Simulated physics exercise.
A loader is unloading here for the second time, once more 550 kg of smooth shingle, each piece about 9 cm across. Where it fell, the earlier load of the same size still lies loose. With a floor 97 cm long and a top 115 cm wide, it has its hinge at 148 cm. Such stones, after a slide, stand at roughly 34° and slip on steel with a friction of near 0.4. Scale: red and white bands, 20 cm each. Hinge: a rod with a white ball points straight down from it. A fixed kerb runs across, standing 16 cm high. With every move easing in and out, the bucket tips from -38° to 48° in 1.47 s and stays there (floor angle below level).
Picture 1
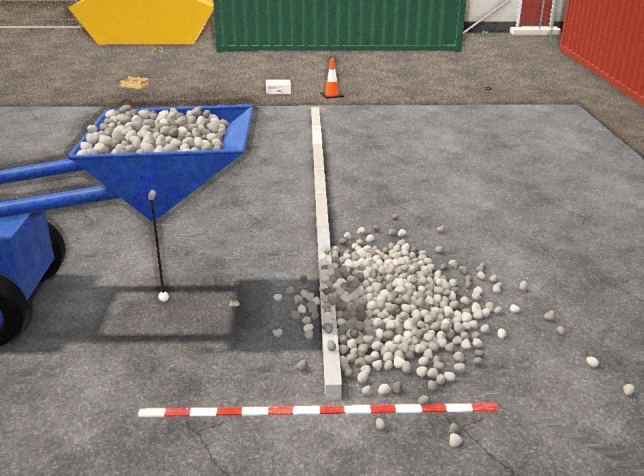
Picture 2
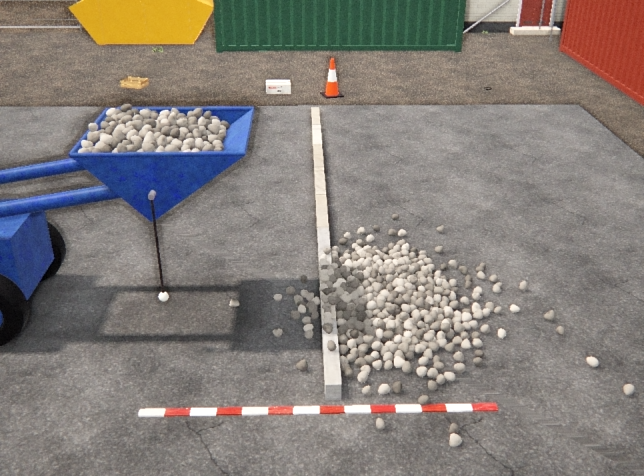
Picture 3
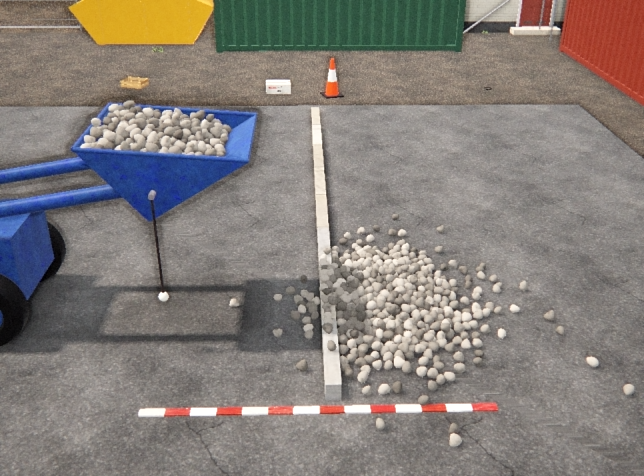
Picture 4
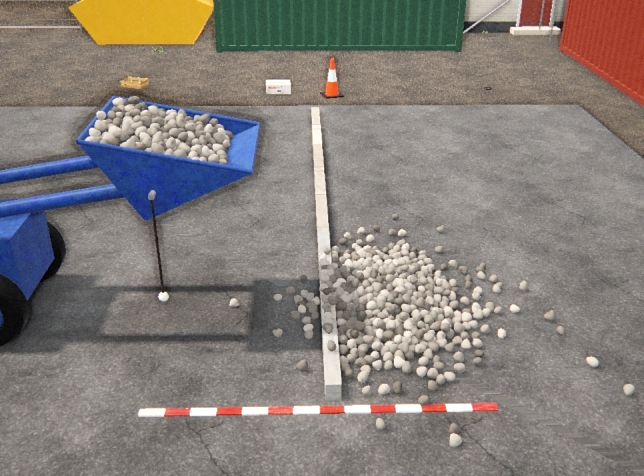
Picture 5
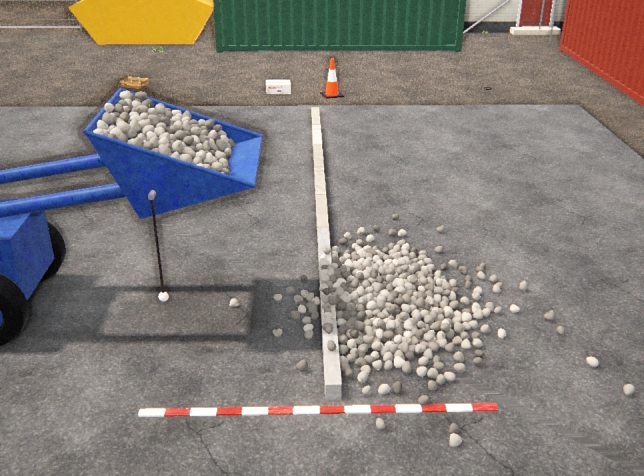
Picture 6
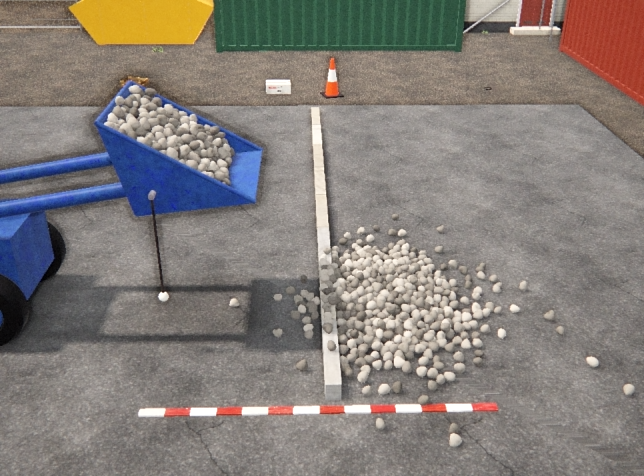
The clip shows a blue loader bucket full of rounded grey stones slowly tilting down to the right, its rear edge rising and the stones still inside, while a loose heap of similar stones lies motionless beside a pale kerb.
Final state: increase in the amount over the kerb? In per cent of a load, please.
About 2 %.
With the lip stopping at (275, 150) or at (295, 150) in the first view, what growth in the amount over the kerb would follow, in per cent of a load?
First place: Roughly 10 %; second place: Roughly 25 %.
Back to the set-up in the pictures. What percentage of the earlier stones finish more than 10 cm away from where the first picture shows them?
0 %.
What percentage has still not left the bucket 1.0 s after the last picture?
15 %.
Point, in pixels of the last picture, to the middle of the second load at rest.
I'd say close to (279, 299).
Then, 0.5 s after the last picture the floor is at 34°; in per cent of one load, 94 in the bucket, 13 on this side of the kerb, 93 over the kerb; the foremost stones are at (542, 317).
Then, 1.0 s after the last picture the floor is at 48°; in per cent of one load, 16 in the bucket, 91 on this side of the kerb, 93 over the kerb; the foremost stones are at (542, 317).
Then, 1.3 s after the last picture the floor is at 48°; in per cent of one load, 0 in the bucket, 105 on this side of the kerb, 95 over the kerb; the foremost stones are at (542, 317).
Then, 4.1 s after the last picture the floor is at 48°; in per cent of one load, 0 in the bucket, 104 on this side of the kerb, 95 over the kerb; the foremost stones are at (542, 317). Net gain over the kerb, 2.
